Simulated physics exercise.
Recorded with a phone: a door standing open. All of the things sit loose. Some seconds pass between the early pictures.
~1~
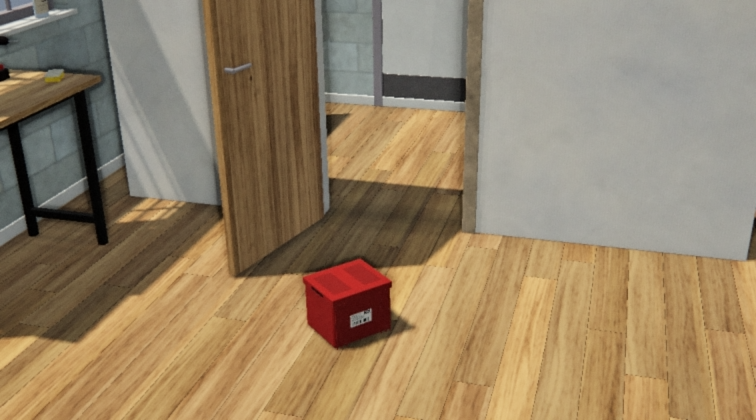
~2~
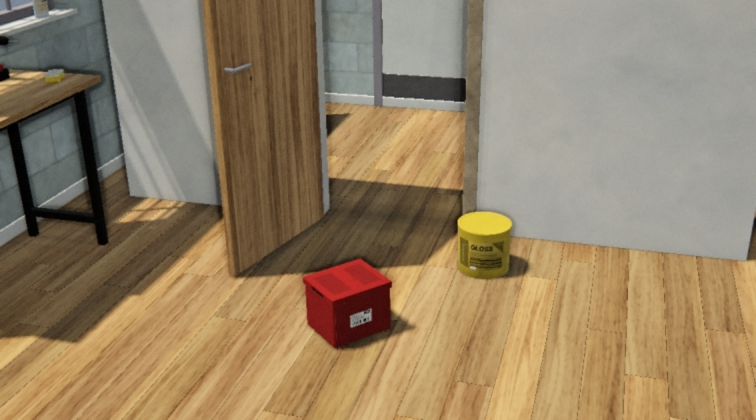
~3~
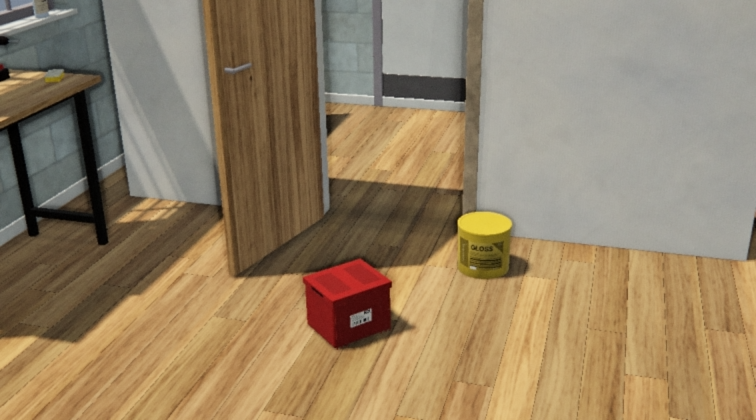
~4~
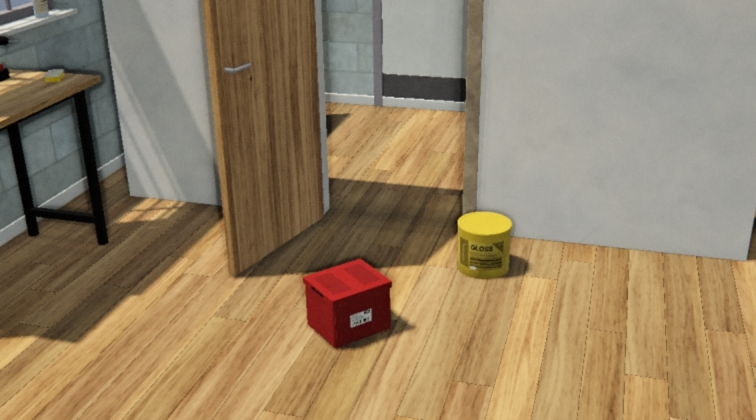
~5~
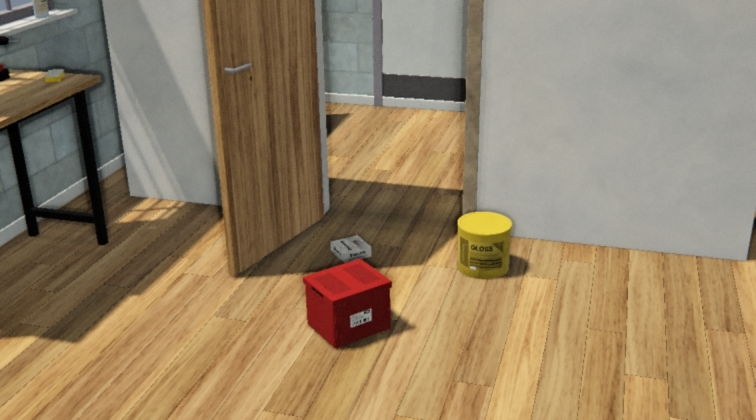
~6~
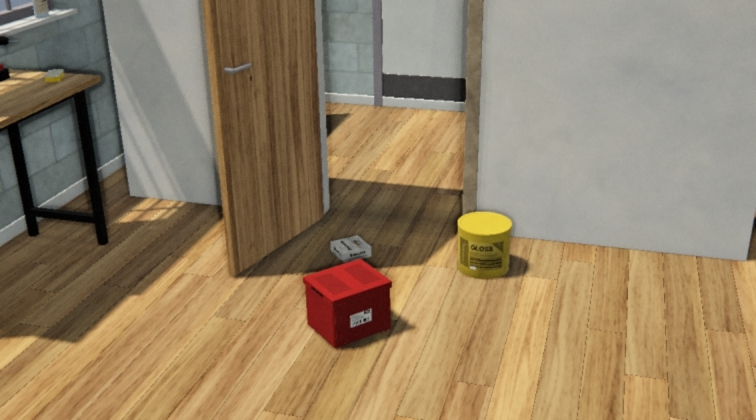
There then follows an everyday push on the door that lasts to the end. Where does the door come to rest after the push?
The door meets its frame.
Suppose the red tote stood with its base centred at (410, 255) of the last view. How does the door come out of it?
Result: Door is obstructed.
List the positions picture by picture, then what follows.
The first frame shows door wide open and still; red tote (348, 303).
The second frame shows door wide open and still; red tote (348, 303); yellow pail (484, 245).
The third frame shows door wide open and still; red tote (348, 303); yellow pail (484, 245).
The fourth frame shows door wide open and still; red tote (348, 303); yellow pail (484, 245).
The fifth frame shows door wide open and still; red tote (348, 303); yellow pail (484, 245).
The sixth frame shows door wide open and still; white packet (351, 249); red tote (348, 303).
Then, 0.90 s on from there, door at 71°.
Then, 1.40 s on from there, door at 41°; white packet shifted about its own width near (386, 243).
Then, 1.70 s on from there, door at 24°; white packet shifted well along near (408, 233).
Then, 2.00 s on from there, door at 6°; white packet shifted well along near (422, 221).
In the end, door at 0°; moved from the start, white packet; the other 2 unmoved. At the end, from the last picture's camera, white packet near (425, 214).
